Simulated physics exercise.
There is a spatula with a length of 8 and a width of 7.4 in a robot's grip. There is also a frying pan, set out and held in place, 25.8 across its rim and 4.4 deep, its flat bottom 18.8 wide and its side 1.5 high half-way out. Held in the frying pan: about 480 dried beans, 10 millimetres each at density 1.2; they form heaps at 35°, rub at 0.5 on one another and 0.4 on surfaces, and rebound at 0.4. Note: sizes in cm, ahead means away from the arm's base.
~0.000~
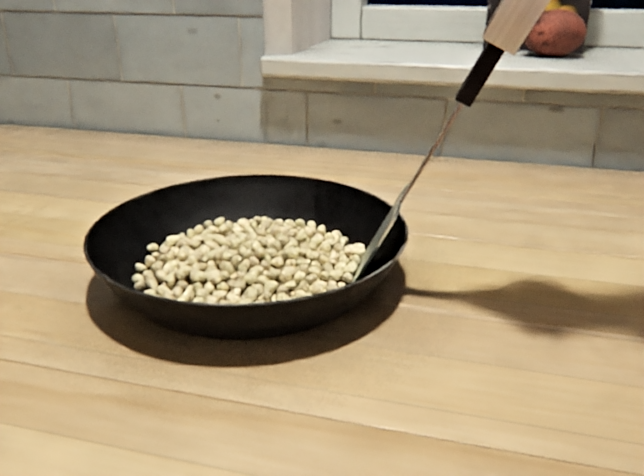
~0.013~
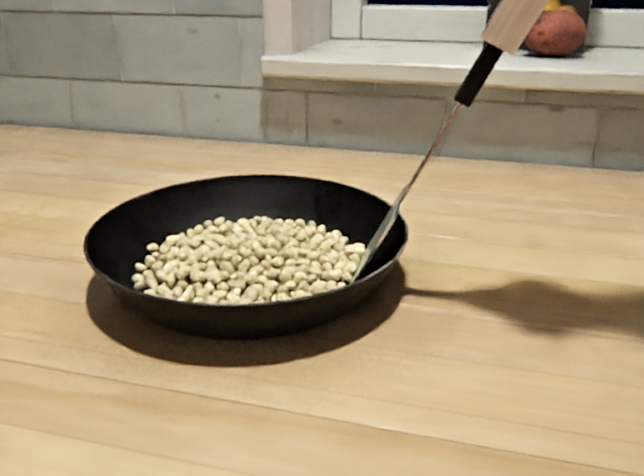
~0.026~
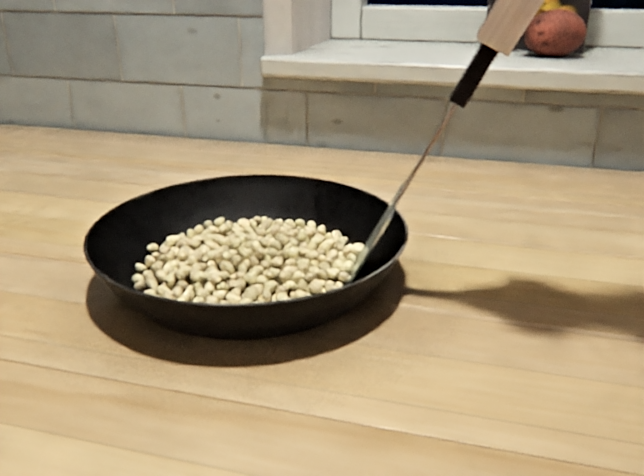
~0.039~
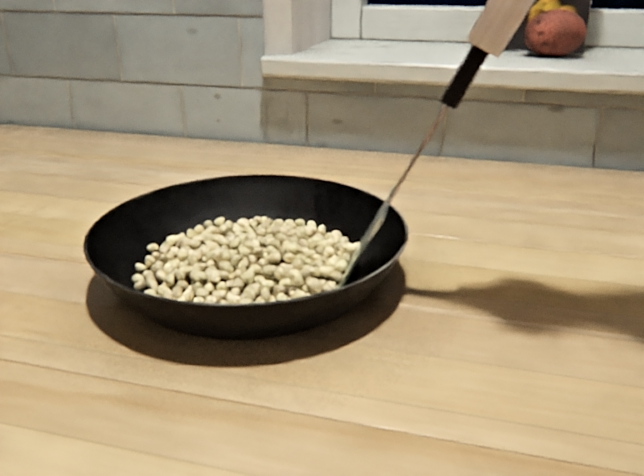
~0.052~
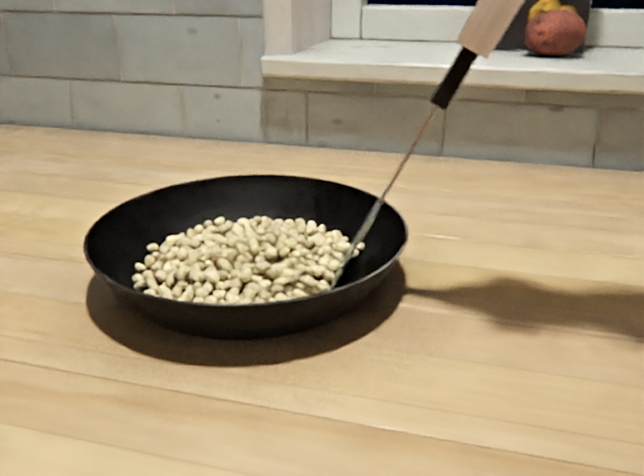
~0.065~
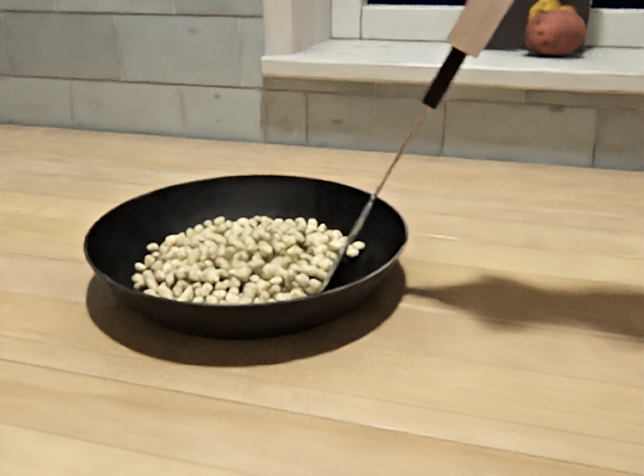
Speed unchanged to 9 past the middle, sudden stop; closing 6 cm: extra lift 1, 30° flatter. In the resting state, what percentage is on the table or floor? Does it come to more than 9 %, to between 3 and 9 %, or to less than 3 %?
It comes to between 3 and 9 %.
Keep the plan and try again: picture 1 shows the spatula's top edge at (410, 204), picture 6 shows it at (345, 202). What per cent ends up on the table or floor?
15 per cent.
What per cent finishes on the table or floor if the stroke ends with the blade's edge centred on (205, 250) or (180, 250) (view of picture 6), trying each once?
Respectively some 0 and 0 percent end on the table or floor.
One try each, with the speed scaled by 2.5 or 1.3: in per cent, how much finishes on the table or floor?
Some 20 per cent, then some 5 per cent, on the table or floor.
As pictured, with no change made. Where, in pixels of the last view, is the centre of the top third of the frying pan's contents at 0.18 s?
Near (214, 250).
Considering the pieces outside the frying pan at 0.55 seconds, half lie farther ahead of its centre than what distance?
16 cm.
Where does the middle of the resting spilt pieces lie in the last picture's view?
I'd place it close to (87, 256).
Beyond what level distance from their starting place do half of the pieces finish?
Somewhere around 5 centimetres, I'd say.
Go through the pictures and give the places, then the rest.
In the first frame, spatula top edge at (402, 200), sloping 64°; upper third of the load around (255, 255), from x 140 to 360, top at y 220; 475 in the frying pan.
In the second frame, spatula top edge at (401, 200), sloping 64°; upper third of the load around (255, 255), from x 140 to 360, top at y 220.
In the third frame, spatula top edge at (397, 200), sloping 64°; upper third of the load around (257, 255), from x 140 to 360, top at y 220.
In the fourth frame, spatula top edge at (389, 201), sloping 64°; upper third of the load around (257, 256), from x 140 to 360, top at y 220.
In the fifth frame, spatula top edge at (381, 201), sloping 64°; upper third of the load around (257, 254), from x 140 to 360, top at y 220.
In the sixth frame, spatula top edge at (372, 200), sloping 64°; upper third of the load around (253, 253), from x 140 to 360, top at y 220; 475 in the frying pan.
After 0.18 s, sloping 64°, highest piece 3 above the table; 475 in the frying pan.
After 0.30 s, sloping 54°, highest piece 5 above the table; 475 in the frying pan.
After 0.55 s, sloping 34°, highest piece 5 above the table; 453 in the frying pan, 22 on the table or floor.
After 1.60 s, sloping 34°, highest piece 5 above the table; 453 in the frying pan, 22 on the table or floor.
At rest, 453 in the frying pan, 22 on the table or floor. That is 5 % on the table or floor.
